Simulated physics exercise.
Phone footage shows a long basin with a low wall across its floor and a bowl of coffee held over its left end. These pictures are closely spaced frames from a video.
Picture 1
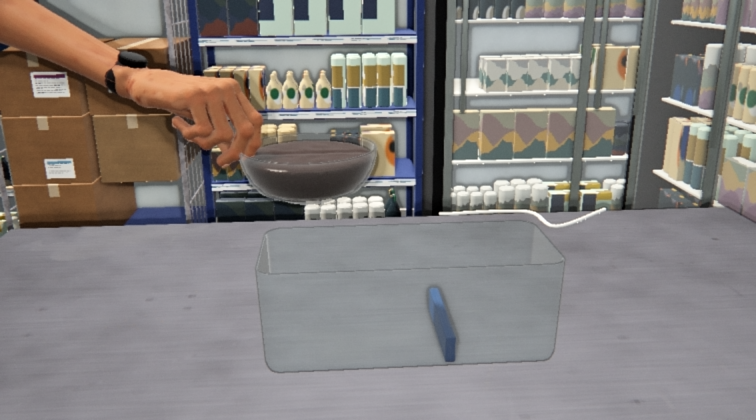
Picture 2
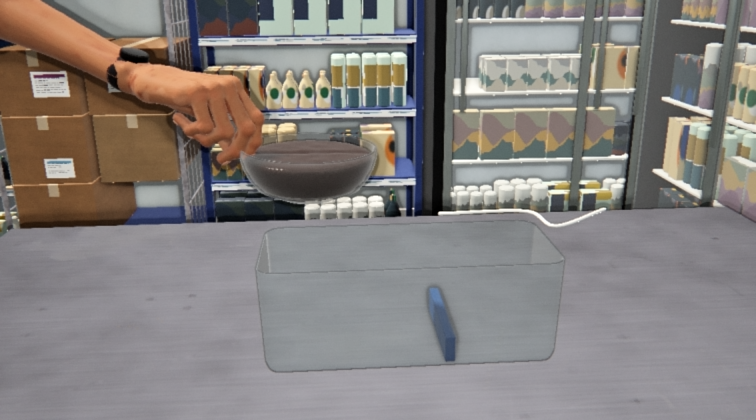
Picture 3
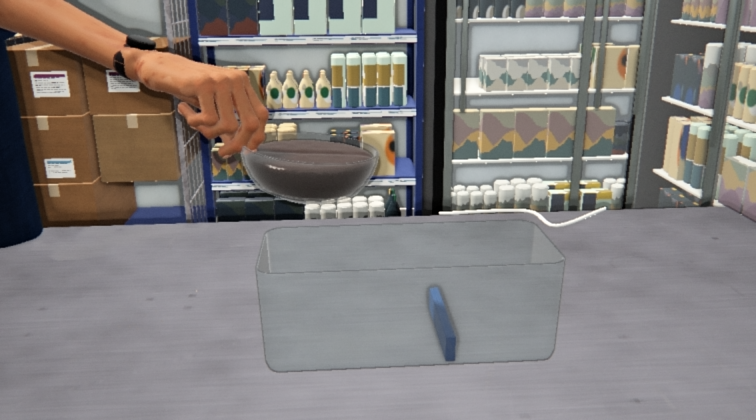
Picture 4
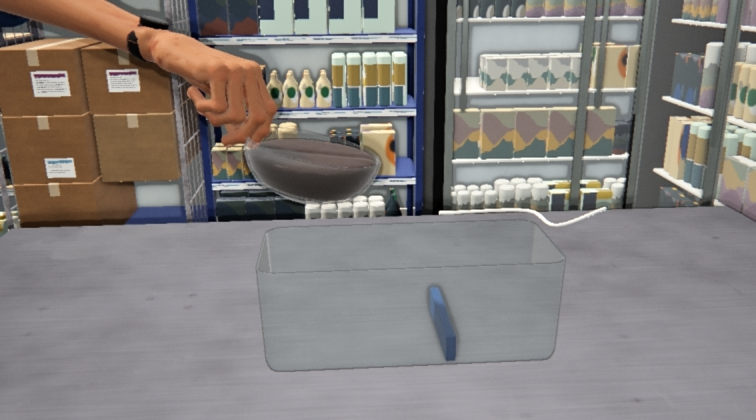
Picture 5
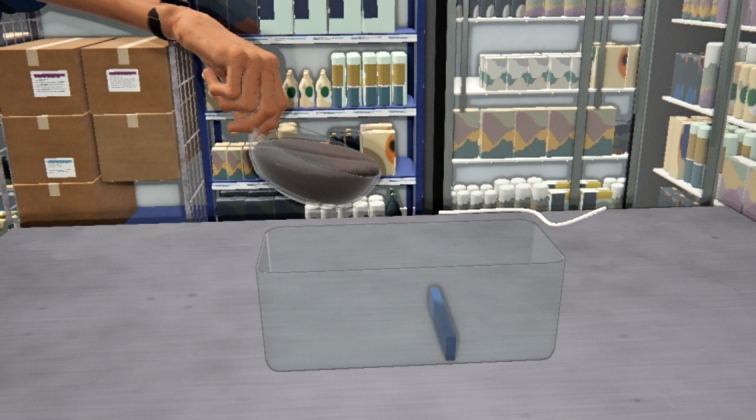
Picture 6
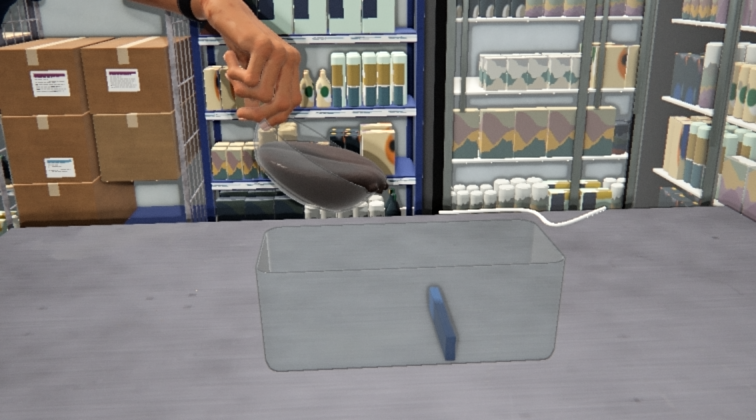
A hand tilts a clear bowl of dark liquid rightward above a long transparent basin.
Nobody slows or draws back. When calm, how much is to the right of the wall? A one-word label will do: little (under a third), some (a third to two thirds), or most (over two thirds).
Little.
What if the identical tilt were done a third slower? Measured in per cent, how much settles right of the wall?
Result: Roughly 15 %.
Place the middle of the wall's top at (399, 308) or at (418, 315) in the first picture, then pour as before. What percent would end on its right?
First try: Roughly 60 per cent; second try: 45 per cent.
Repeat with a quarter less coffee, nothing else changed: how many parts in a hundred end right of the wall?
About 15 percent.
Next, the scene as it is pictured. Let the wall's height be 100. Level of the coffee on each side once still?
Close to 50 for the left and 20 for the right.
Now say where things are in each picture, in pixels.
Tilt 0°; pouring edge (375, 147); surface from (244, 156) to (373, 152); the long basin's rim runs from (261, 251) to (549, 242); the wall's top is at (442, 312), in the first picture.
Tilt 2°; pouring edge (376, 149); surface from (244, 154) to (373, 153), in the second picture.
Tilt 6°; pouring edge (377, 154); surface from (246, 151) to (374, 155), in the third picture.
Tilt 14°; pouring edge (379, 162); surface from (249, 148) to (377, 159), in the fourth picture.
Tilt 23°; pouring edge (379, 173); surface from (253, 146) to (376, 165); 2 per cent is over the edge, in the fifth picture.
Tilt 35°; pouring edge (376, 186); surface from (259, 147) to (355, 165); 10 per cent is over the edge, in the sixth picture.
A moment on, the bowl is tipped on its side and 4 per cent is still to pour, 83 is left of the wall and 1 right of it.
Next, the bowl is tipped right over and 0 per cent is still to pour, 83 is left of the wall and 15 right of it.
Then the bowl is tipped right over and 0 per cent is still to pour, 76 is left of the wall and 21 right of it.
Later the bowl is tipped right over and 0 per cent is still to pour, 76 is left of the wall and 22 right of it.
At rest 76 per cent lies left of the wall, 22 right of it and 3 outside.
